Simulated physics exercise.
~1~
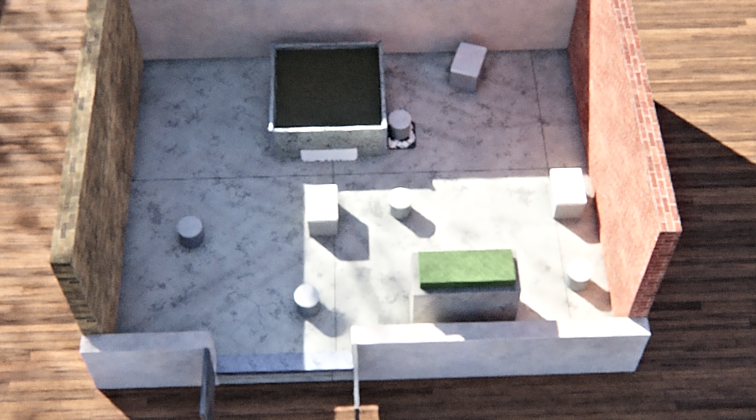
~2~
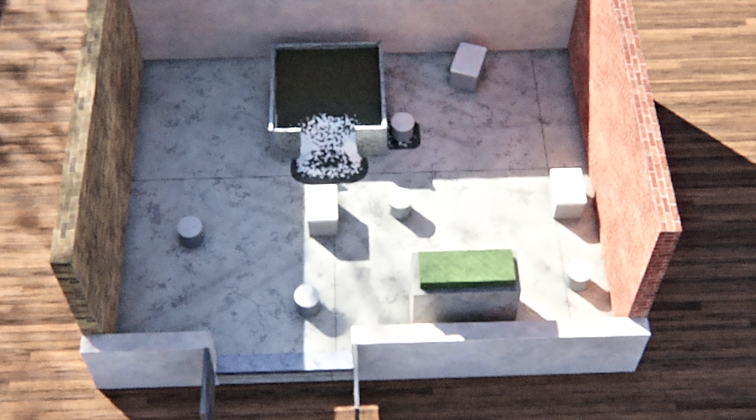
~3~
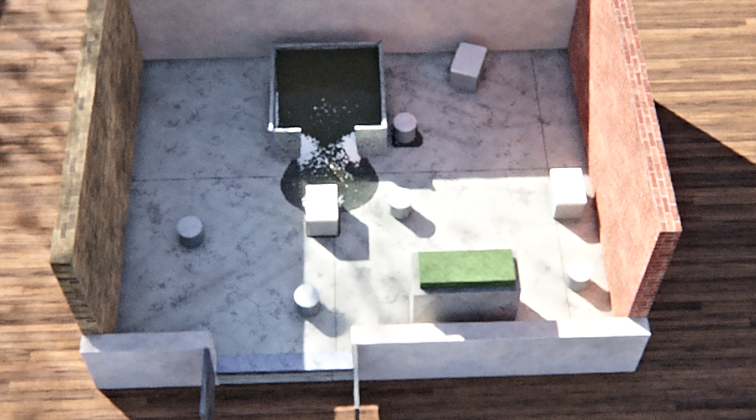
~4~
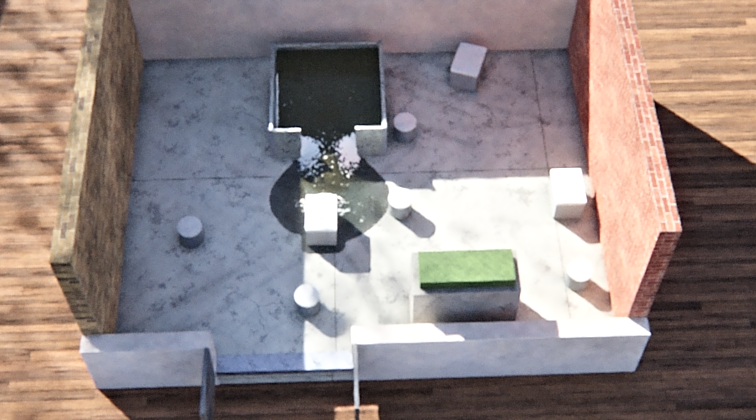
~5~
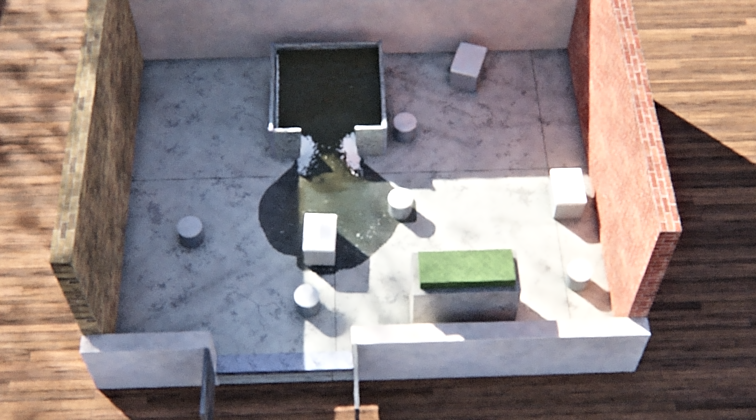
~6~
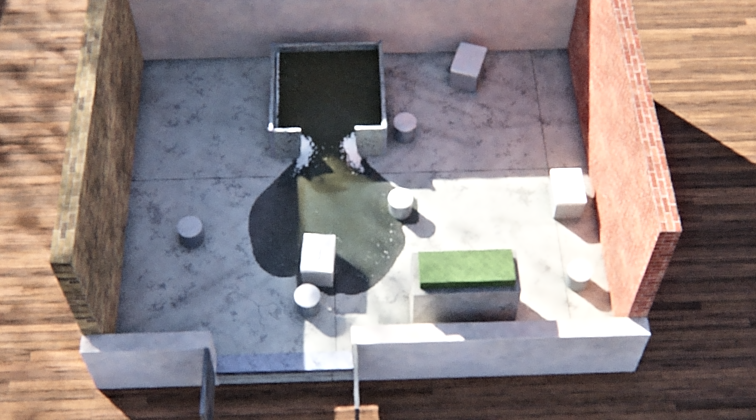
Walled back court with water pouring from a dark tank's front gap, spreading across pale paving and pushing a white block forward.
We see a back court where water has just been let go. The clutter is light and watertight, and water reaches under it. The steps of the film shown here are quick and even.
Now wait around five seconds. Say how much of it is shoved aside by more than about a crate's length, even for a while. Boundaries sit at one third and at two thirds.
It is a middling share of a third to two thirds.
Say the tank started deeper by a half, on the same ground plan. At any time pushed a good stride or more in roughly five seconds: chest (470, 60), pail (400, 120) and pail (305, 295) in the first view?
In the order asked: Below that distance, below that distance and over that distance.
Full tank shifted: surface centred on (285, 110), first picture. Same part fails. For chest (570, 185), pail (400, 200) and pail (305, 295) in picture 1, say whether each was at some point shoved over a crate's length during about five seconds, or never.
Result per object - stayed close, stayed close, went far.
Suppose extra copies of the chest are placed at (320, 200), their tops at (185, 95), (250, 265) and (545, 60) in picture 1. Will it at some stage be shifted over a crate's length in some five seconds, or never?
Copy one: Barely shifts; copy two: Slides well clear; copy three: Barely shifts.
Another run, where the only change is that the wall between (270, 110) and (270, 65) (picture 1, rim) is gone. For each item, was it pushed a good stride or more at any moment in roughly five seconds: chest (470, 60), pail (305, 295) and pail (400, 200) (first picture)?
Results in order: Stayed within it / stayed within it / stayed within it.
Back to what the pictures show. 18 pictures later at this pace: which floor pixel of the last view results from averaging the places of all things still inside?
Around (448, 192).
A moment on, 1 of 8 are well off their spots; 0 afloat.
Next, 3 of 8 are well off their spots; 0 afloat.
Later, 3 of 8 are well off their spots; 1 afloat.
In the end, 3 of 8 are well off their spots, and 3 have been at some point; 1 afloat.
